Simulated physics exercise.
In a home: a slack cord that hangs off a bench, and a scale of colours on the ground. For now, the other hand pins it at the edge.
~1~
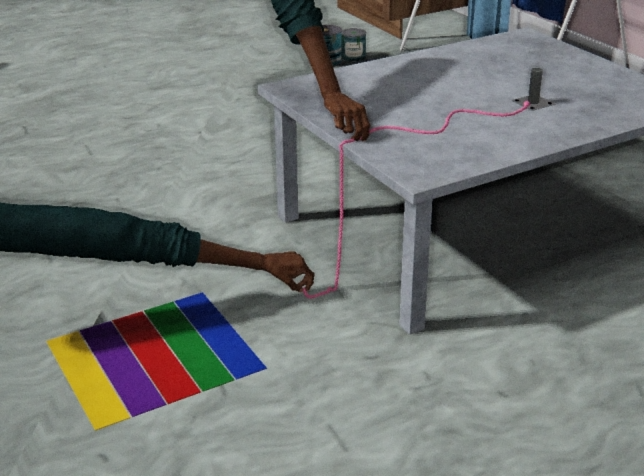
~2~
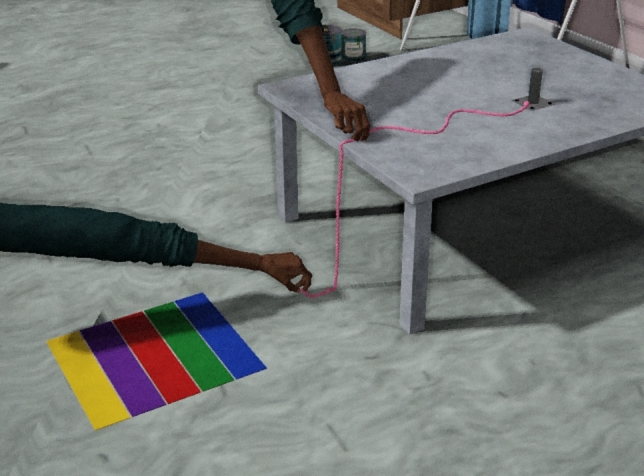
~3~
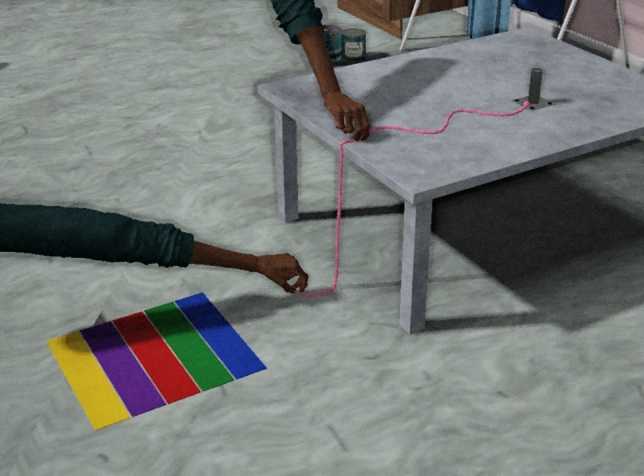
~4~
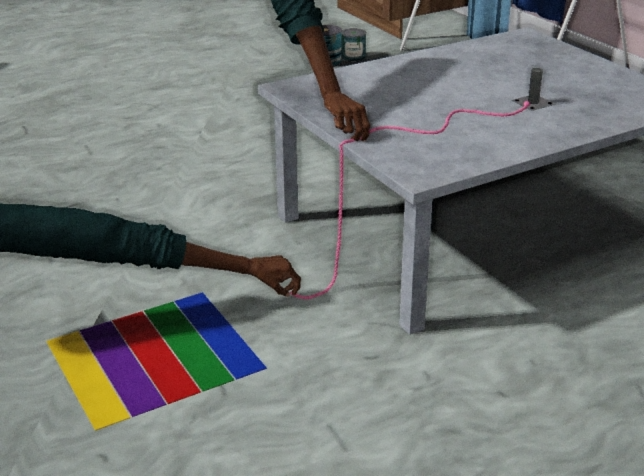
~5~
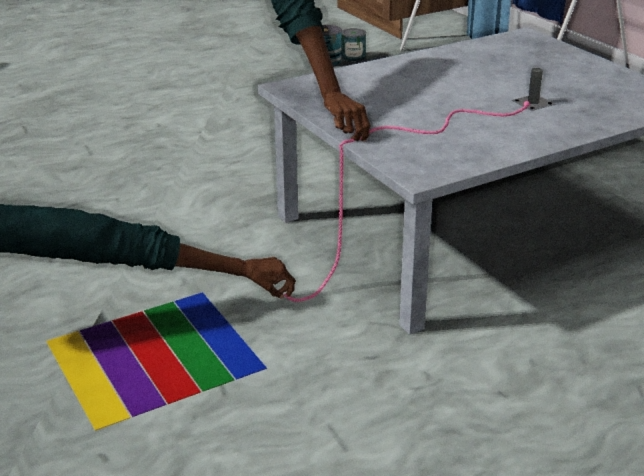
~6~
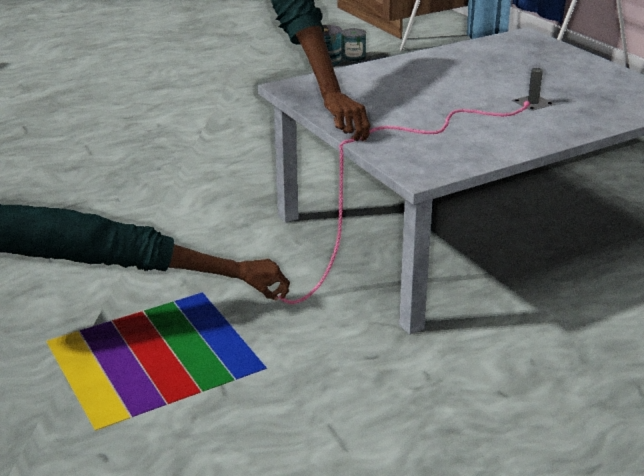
The clip shows one hand pressing a pink cord at a grey table's edge while another, near the floor, holds the cord's hanging end and draws it slightly left, toward a sheet striped blue, green, red, purple and yellow.
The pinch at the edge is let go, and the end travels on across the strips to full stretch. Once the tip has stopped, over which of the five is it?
Over the red strip.
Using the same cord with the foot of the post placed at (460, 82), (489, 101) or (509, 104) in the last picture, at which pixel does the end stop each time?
Roughly (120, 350), (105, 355) and (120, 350), try by try.
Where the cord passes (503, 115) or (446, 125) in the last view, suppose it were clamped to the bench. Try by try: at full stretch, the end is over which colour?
Observed strip, first: Red; second: Green.
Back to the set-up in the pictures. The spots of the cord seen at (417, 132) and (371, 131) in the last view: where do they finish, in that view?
The first moves to (384, 136), the second to (340, 153).
Early on, end near (210, 319); over blue.
Midway, end near (171, 332); over green.
At the end of the slack, end near (148, 339); over red. It gets as far as the red strip.
